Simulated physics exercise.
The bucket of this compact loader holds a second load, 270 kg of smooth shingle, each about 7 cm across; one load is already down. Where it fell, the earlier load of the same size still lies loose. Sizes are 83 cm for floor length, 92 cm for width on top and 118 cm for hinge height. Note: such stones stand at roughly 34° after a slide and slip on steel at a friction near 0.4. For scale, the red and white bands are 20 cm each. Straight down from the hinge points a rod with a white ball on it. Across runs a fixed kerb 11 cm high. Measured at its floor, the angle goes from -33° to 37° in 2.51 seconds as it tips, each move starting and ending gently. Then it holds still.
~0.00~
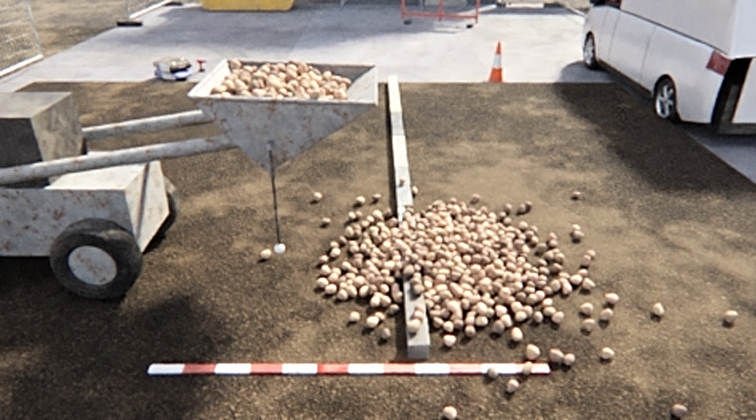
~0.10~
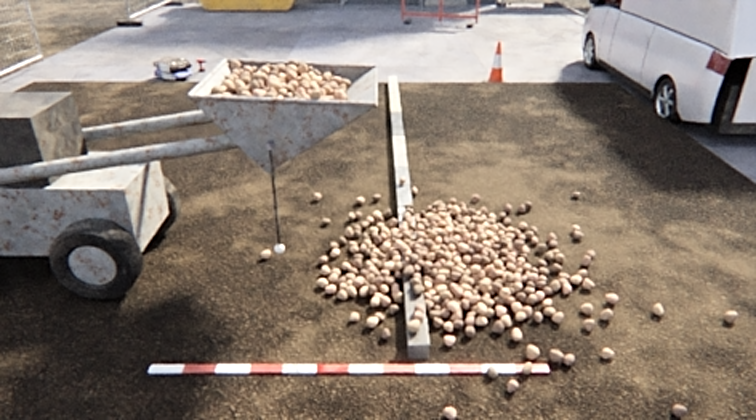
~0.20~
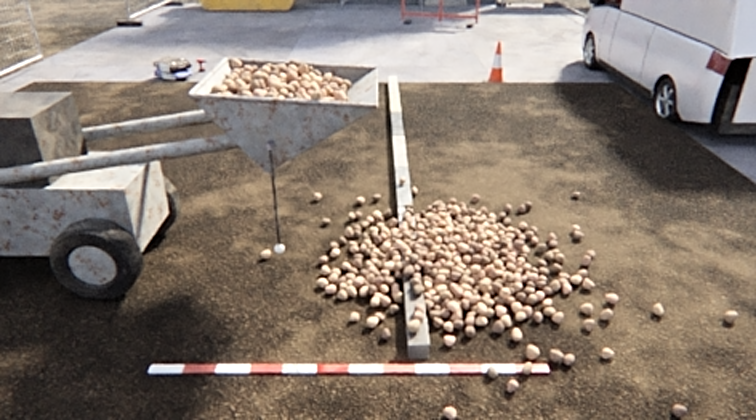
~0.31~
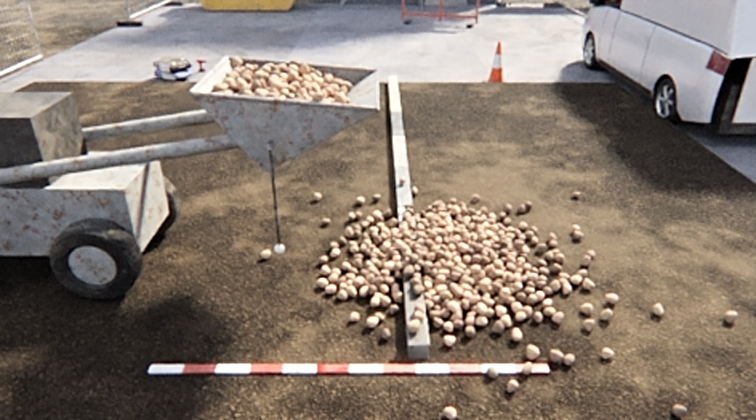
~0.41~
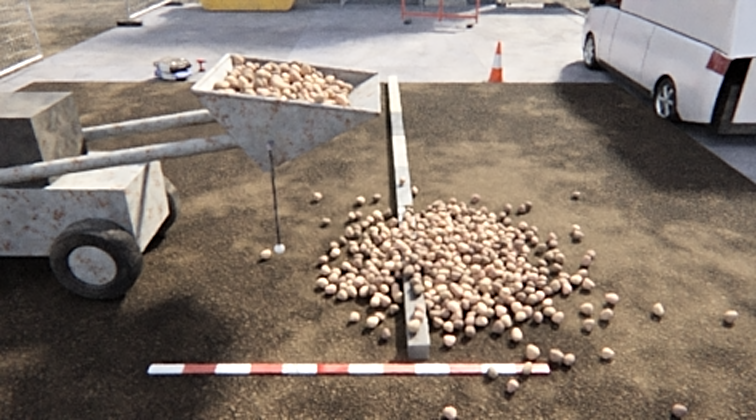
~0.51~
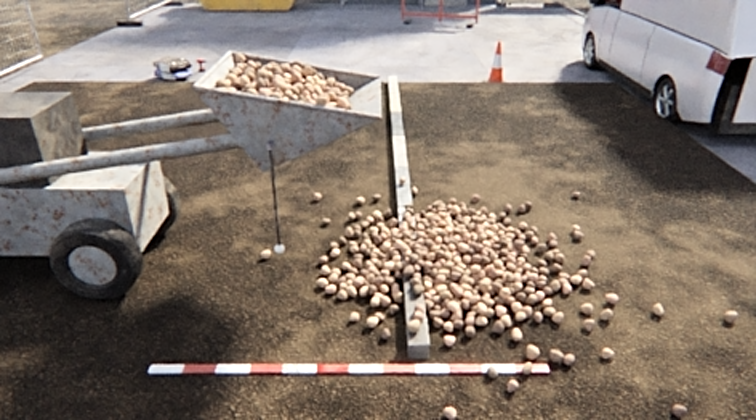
A rusty metal bucket full of round stones tilting slowly and slightly down to the right beside a loose pile over a kerb.
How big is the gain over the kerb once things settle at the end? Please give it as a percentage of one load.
The gain is about 40 per cent of a load.
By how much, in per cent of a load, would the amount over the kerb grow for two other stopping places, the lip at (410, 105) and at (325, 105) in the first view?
80 %, then 5 %.
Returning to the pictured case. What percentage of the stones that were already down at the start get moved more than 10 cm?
Roughly 5 % of them.
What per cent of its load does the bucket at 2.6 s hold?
Held: Around 5 % of the load.
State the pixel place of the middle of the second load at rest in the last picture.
(401, 247).
After 1.9 s the floor is at 26°; in per cent of one load, 81 in the bucket, 44 on this side of the kerb, 75 over the kerb; the foremost stones are at (618, 271).
After 2.6 s the floor is at 37°; in per cent of one load, 6 in the bucket, 91 on this side of the kerb, 103 over the kerb; the foremost stones are at (618, 271).
After 3.0 s the floor is at 37°; in per cent of one load, 0 in the bucket, 87 on this side of the kerb, 113 over the kerb; the foremost stones are at (618, 271).
After 5.4 s the floor is at 37°; in per cent of one load, 0 in the bucket, 85 on this side of the kerb, 115 over the kerb; the foremost stones are at (618, 271). Net gain over the kerb, 40.
